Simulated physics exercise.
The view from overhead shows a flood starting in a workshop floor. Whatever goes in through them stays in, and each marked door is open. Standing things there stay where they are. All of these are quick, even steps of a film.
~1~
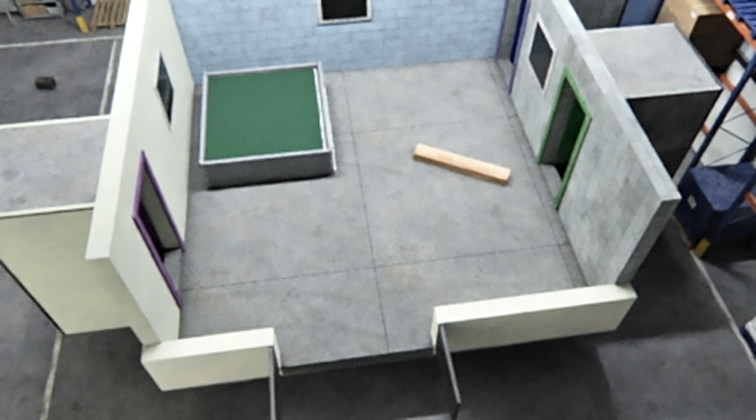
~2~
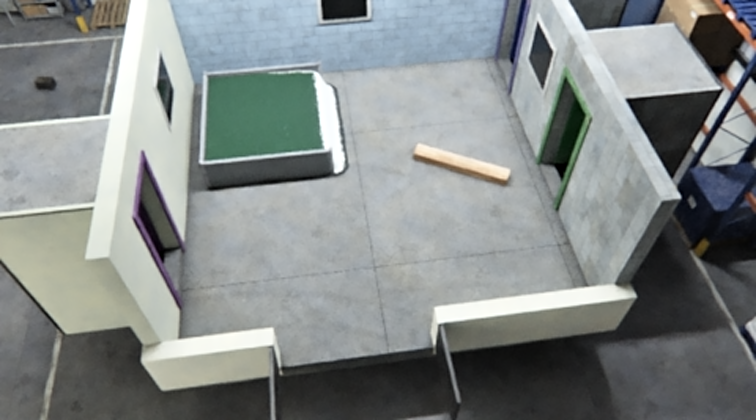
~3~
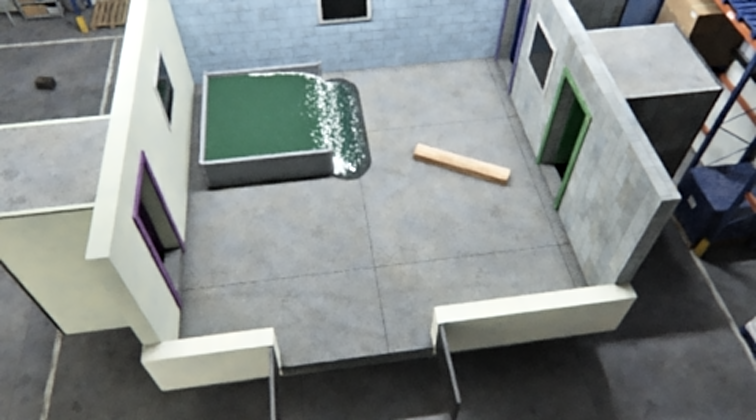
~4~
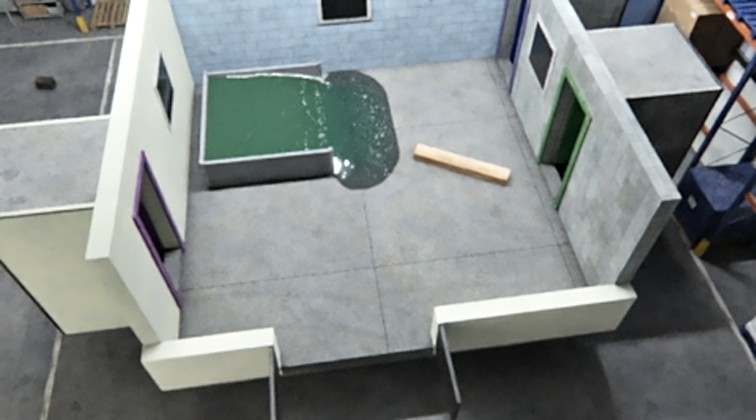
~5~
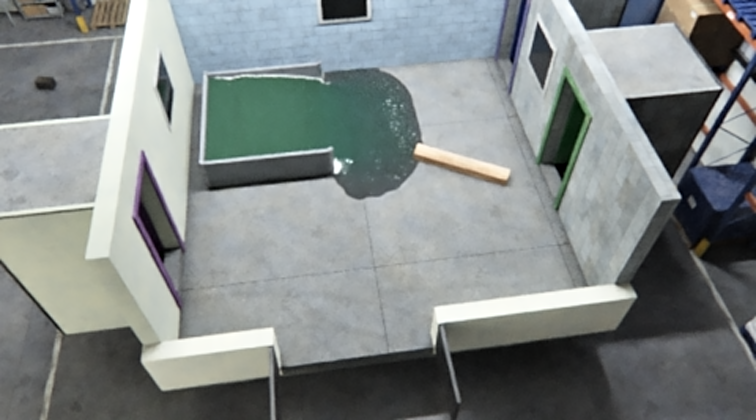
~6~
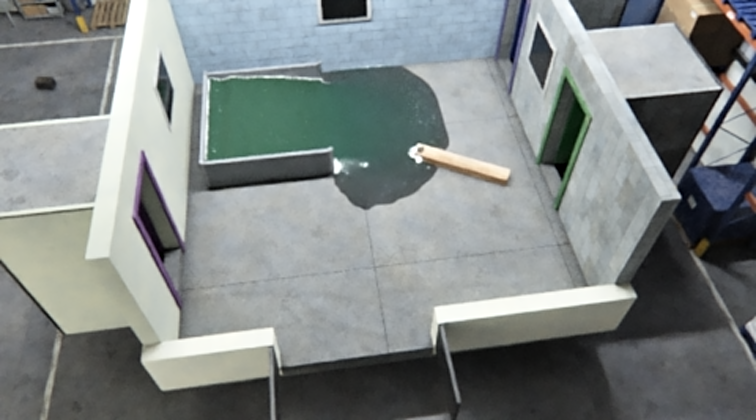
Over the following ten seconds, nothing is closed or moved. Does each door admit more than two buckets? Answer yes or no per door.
Answers: The purple door: No; the blue door: Yes; the green door: Yes.
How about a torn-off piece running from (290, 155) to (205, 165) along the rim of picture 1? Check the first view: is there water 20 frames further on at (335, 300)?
Soaked.
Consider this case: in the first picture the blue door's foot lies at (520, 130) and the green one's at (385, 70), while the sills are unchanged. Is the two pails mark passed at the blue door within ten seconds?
Well, in that case the blue door tops the limit.
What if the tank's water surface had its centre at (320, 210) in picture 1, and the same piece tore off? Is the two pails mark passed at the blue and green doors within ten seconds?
Then: The blue one stays under; the green one lets more in.
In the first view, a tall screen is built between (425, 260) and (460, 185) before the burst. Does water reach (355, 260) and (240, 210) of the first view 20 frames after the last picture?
Submerged, then untouched.
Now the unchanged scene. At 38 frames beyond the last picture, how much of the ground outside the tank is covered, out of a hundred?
By my count, 70 percent.
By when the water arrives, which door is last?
From what the pictures show, it's the purple-painted one.
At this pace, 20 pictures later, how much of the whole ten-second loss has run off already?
I'd estimate close to 50 per cent.
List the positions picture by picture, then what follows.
The open tank at (265, 113) is whole and still, in the first picture.
Water pours out at (324, 120) and has run to (328, 87), in the second picture.
The front is at (357, 174), out from the gap at (325, 122), in the third picture.
Water pours out at (325, 122) and has run to (356, 74), in the fourth picture.
The front is at (386, 75), out from the gap at (325, 123), in the fifth picture.
Water pours out at (325, 123) and has run to (425, 85), in the sixth picture.
A moment on, water covers 35 % of the floor; the purple door not reached, the blue door wet at the sill, nothing in, the green door not reached.
Next, water covers 45 % of the floor; the purple door not reached, the blue door over two buckets in, the green door wet at the sill, nothing in.
Then, water covers 50 % of the floor; the purple door not reached, the blue door far over two buckets in, the green door under two buckets in.
Later, water covers 70 % of the floor; the purple door not reached, the blue door far over two buckets in, the green door over two buckets in.
In the end, water covers 95 % of the floor; the purple door wet at the sill, nothing in, the blue door far over two buckets in, the green door over two buckets in.
